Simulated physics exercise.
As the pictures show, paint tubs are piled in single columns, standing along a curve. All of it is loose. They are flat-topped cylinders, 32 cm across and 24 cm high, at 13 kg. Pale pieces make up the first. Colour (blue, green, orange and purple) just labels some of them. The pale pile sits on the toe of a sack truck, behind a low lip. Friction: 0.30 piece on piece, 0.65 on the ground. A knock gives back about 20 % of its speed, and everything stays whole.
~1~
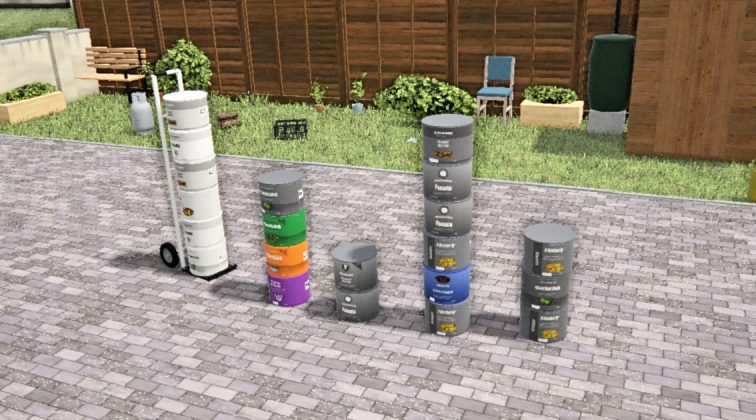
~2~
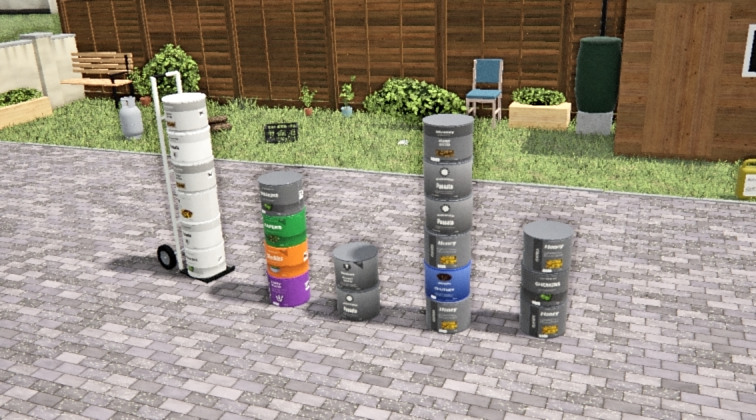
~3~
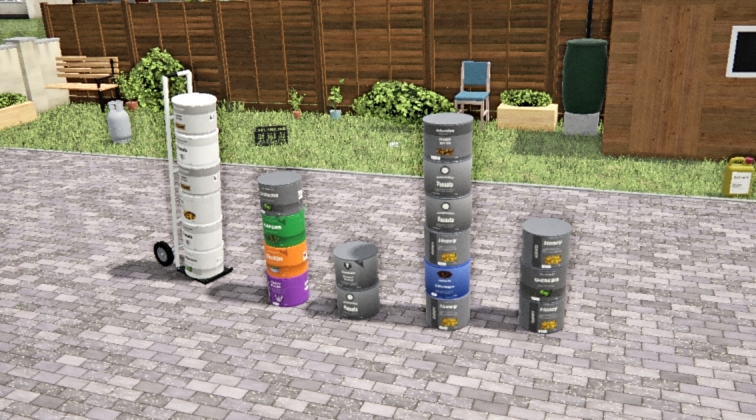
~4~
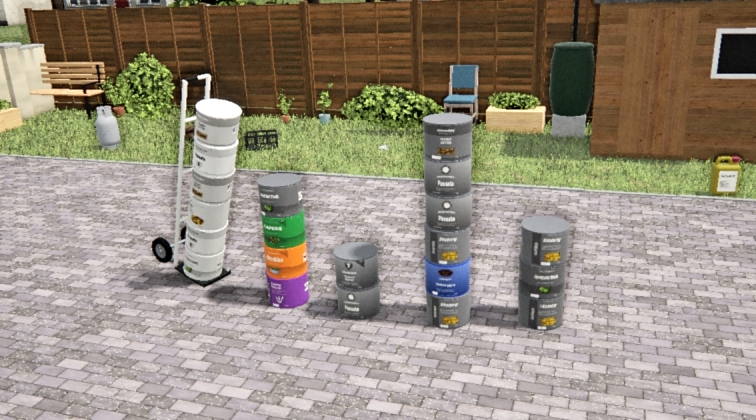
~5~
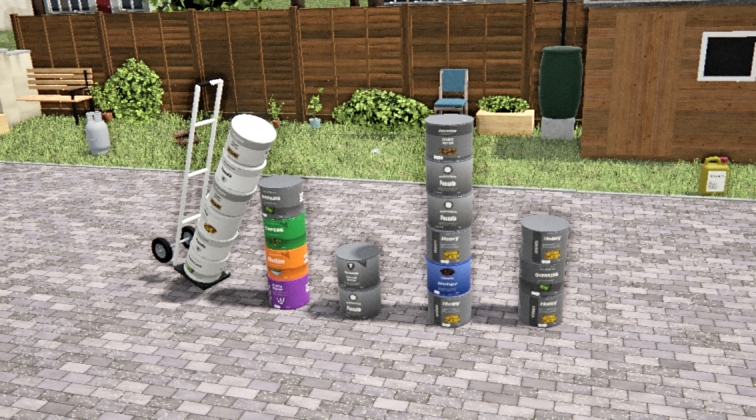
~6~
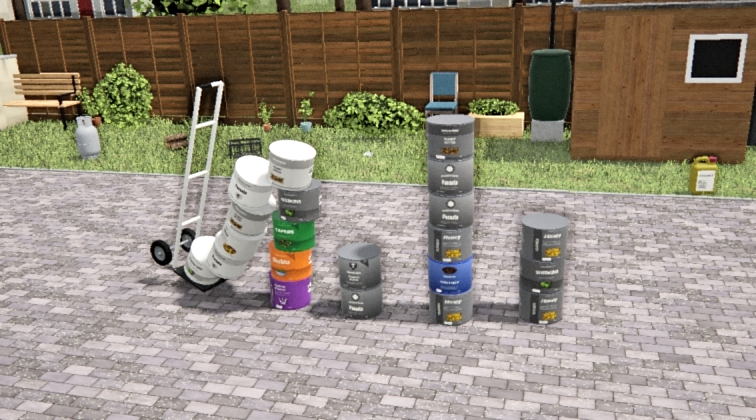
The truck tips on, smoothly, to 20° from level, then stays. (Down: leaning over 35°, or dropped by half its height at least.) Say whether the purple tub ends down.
It stays up.
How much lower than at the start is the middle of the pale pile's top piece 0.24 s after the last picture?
Roughly 30 cm.
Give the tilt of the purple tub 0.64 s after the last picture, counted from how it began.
About 0°.
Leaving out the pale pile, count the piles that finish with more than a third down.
2 in all.
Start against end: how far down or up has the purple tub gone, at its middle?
It ends some 0 cm lower.
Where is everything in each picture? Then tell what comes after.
In the first picture (each place is the centre of the face we see best; the camera moves round a little), truck frame (160, 117) 0° forward; purple tub (277, 291); blue tub (443, 288); orange tub (274, 261); the others all in place.
The second picture shows truck frame (159, 119) 1° forward; purple tub (277, 292).
The third picture shows truck frame (168, 118) 7° forward, top of the pale pile leaning 6°; purple tub (277, 292); the others all in place.
The fourth picture shows truck frame (183, 122) 16° forward, top of the pale pile leaning 17°; purple tub (277, 293); the others all in place.
The fifth picture shows truck frame (193, 126) 20° forward, top of the pale pile leaning 31°; purple tub (278, 295); the others all in place.
The sixth picture shows truck frame (194, 128) 20° forward, top of the pale pile leaning 15°; purple tub (281, 295); green tub (284, 236) moved 7 cm; orange tub (281, 266) moved 27 mm; 3 have shifted.
Then, 0.24 s later than the last frame, 6 of the pale pile down; none of the 15 other tubs down, 4 disturbed; purple tub tilted 10°; green tub tilted 14°.
Then, 0.64 s later than the last frame, 6 of the pale pile down; 1 of the 15 other tubs down; purple tub moved 20 mm; orange tub tilted 33°.
Then, 1.34 s later than the last frame, 6 of the pale pile down; 4 of the 15 other tubs down; purple tub moved 20 mm; green tub on its side.
When it is over, 6 of the pale pile down; 4 of the 15 other tubs down; purple tub moved 20 mm; orange tub on its side; green tub on its side. In pixels of the last frame, middles, purple tub near (292, 286), orange tub near (293, 308).
